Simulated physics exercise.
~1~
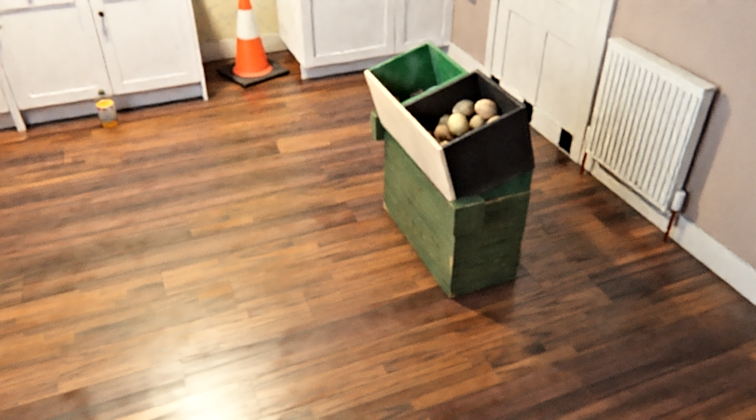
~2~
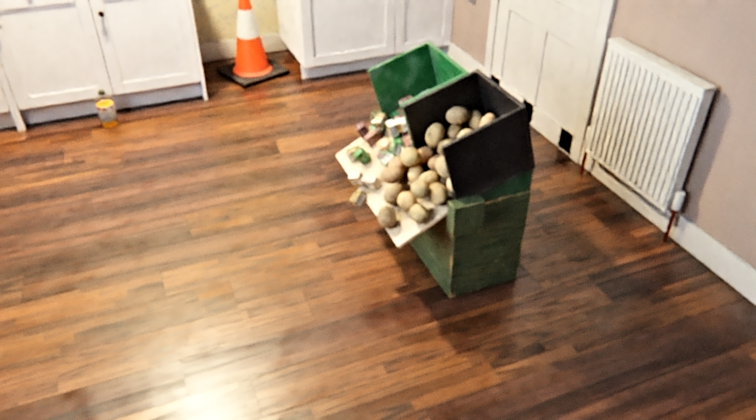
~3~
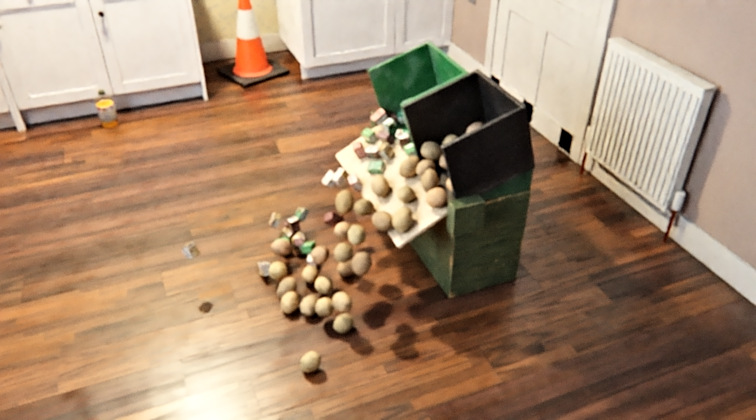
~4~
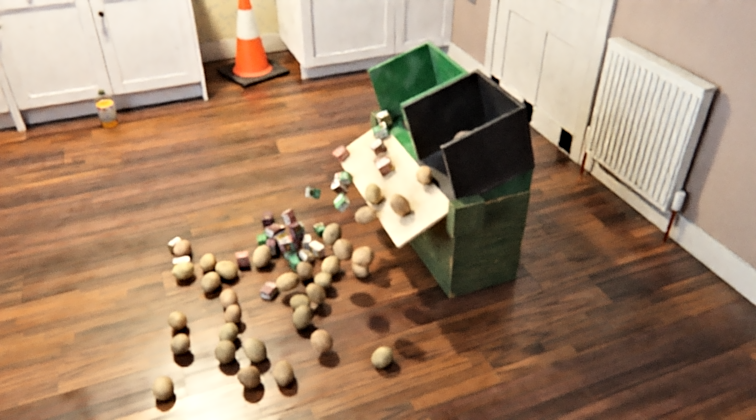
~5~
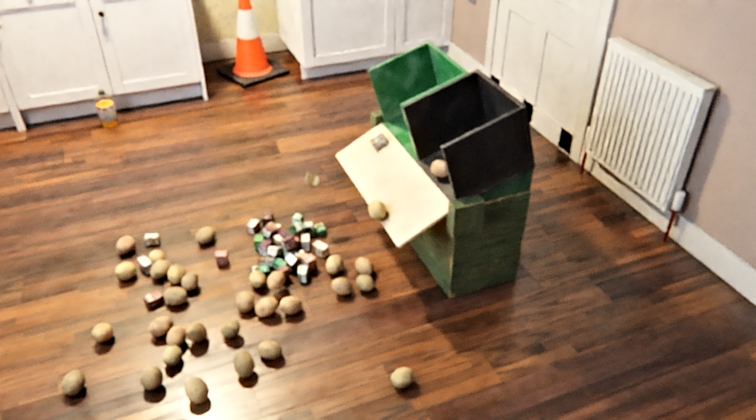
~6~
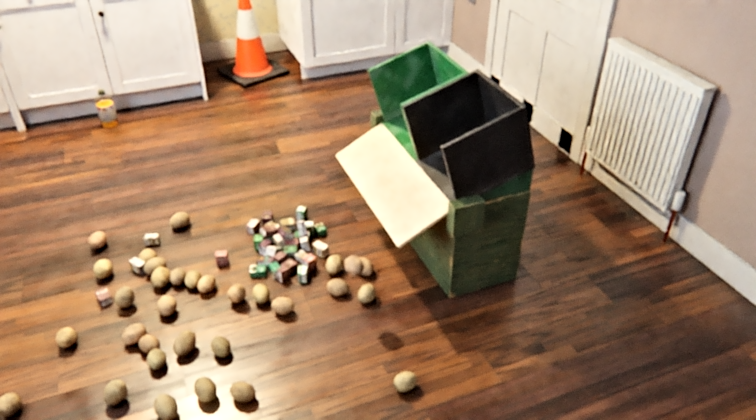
Two bins, one black and one green, spill all their potatoes and small cartons onto the floor.
